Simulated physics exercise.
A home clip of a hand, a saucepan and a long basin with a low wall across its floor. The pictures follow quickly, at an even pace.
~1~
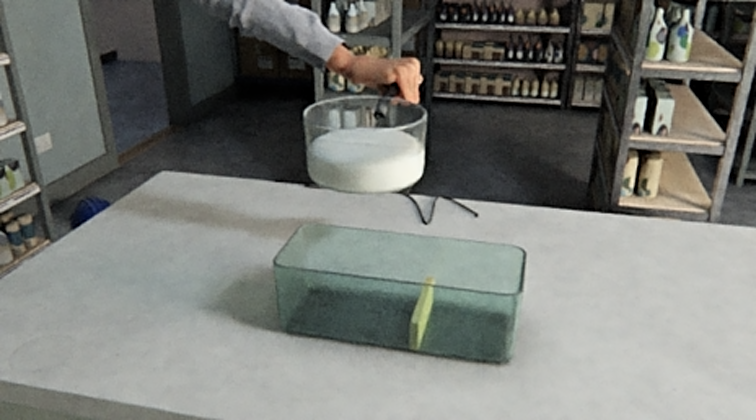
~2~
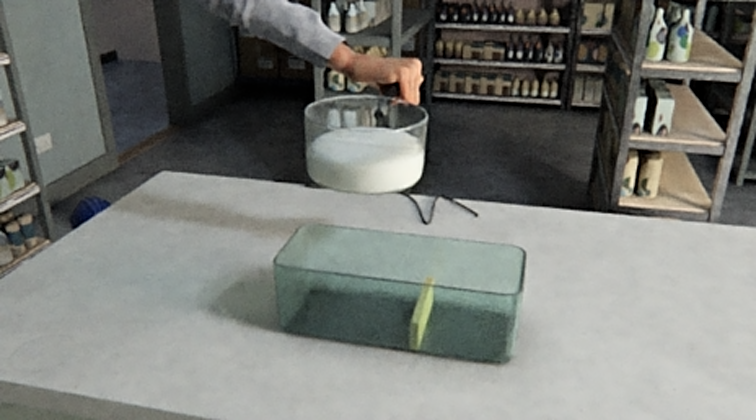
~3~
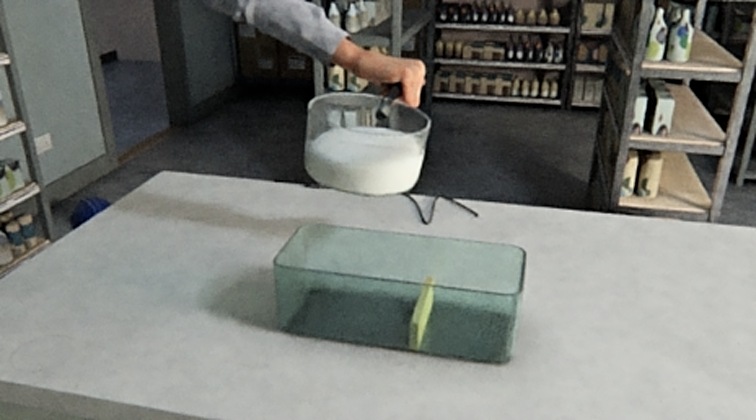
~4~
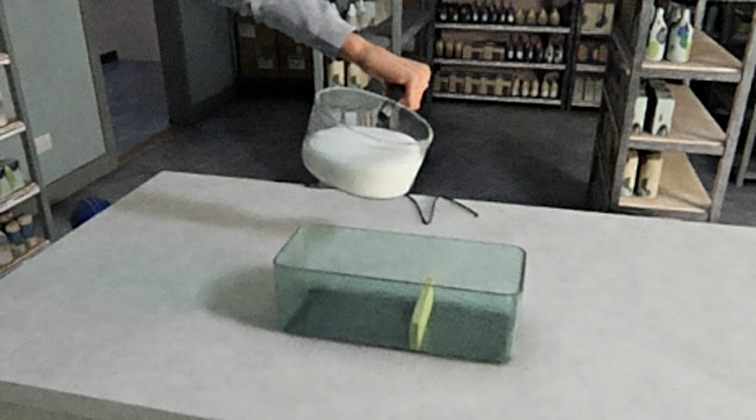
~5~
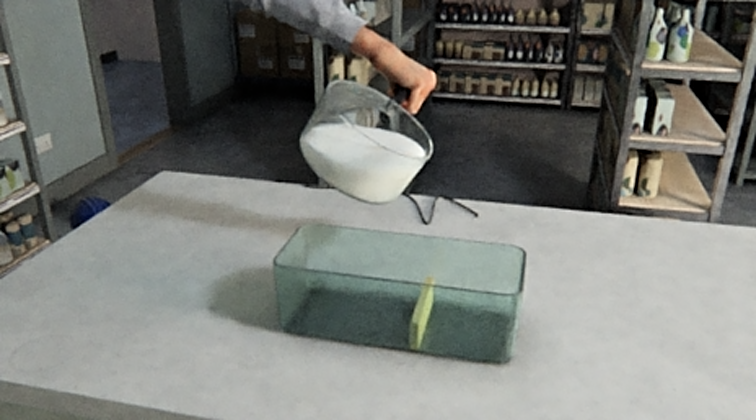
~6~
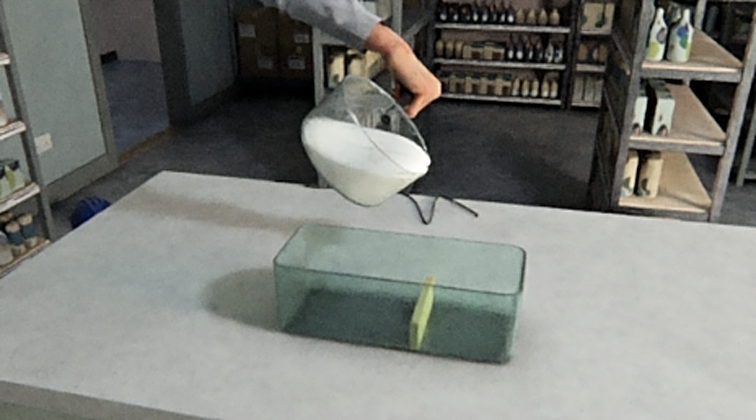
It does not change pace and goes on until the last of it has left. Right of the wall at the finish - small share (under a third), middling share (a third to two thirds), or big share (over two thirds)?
Middling.
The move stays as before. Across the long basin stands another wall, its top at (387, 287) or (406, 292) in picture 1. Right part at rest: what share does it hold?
Note: Roughly 85 % in case one, 75 % in case two.
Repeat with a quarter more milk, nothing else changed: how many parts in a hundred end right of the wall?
Estimated share: Around 50 %.
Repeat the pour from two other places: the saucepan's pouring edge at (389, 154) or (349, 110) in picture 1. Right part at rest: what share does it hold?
Close to 15 % for the first start and close to 20 % for the second.
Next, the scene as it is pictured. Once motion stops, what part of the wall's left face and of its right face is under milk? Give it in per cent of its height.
On the left it sits near 30, while on the right it sits near 50.
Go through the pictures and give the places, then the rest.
It leans 0°; its right rim is at (425, 118); the milk meets the walls at (313, 138) and (422, 147); the long basin's rim runs from (287, 244) to (524, 272); the wall's top is at (423, 299), in the first picture.
It leans 2°; its right rim is at (426, 120); the milk meets the walls at (312, 138) and (421, 148), in the second picture.
It leans 9°; its right rim is at (428, 128); the milk meets the walls at (312, 138) and (422, 149), in the third picture.
It leans 19°; its right rim is at (430, 139); the milk meets the walls at (311, 135) and (423, 151), in the fourth picture.
It leans 32°; its right rim is at (430, 154); the milk meets the walls at (308, 129) and (425, 154), in the fifth picture.
It leans 47°; its right rim is at (426, 170); the milk meets the walls at (310, 120) and (429, 160), in the sixth picture.
A moment on, the tilt is 115° and 16 per cent is still to pour, 0 is left of the wall and 34 right of it.
Next, the tilt is 118° and 2 per cent is still to pour, 29 is left of the wall and 50 right of it.
Then the tilt is 118° and 1 per cent is still to pour, 39 is left of the wall and 44 right of it.
Later the tilt is 118° and 0 per cent is still to pour, 46 is left of the wall and 47 right of it.
Finally, 47 per cent lies left of the wall, 47 right of it and 6 outside.
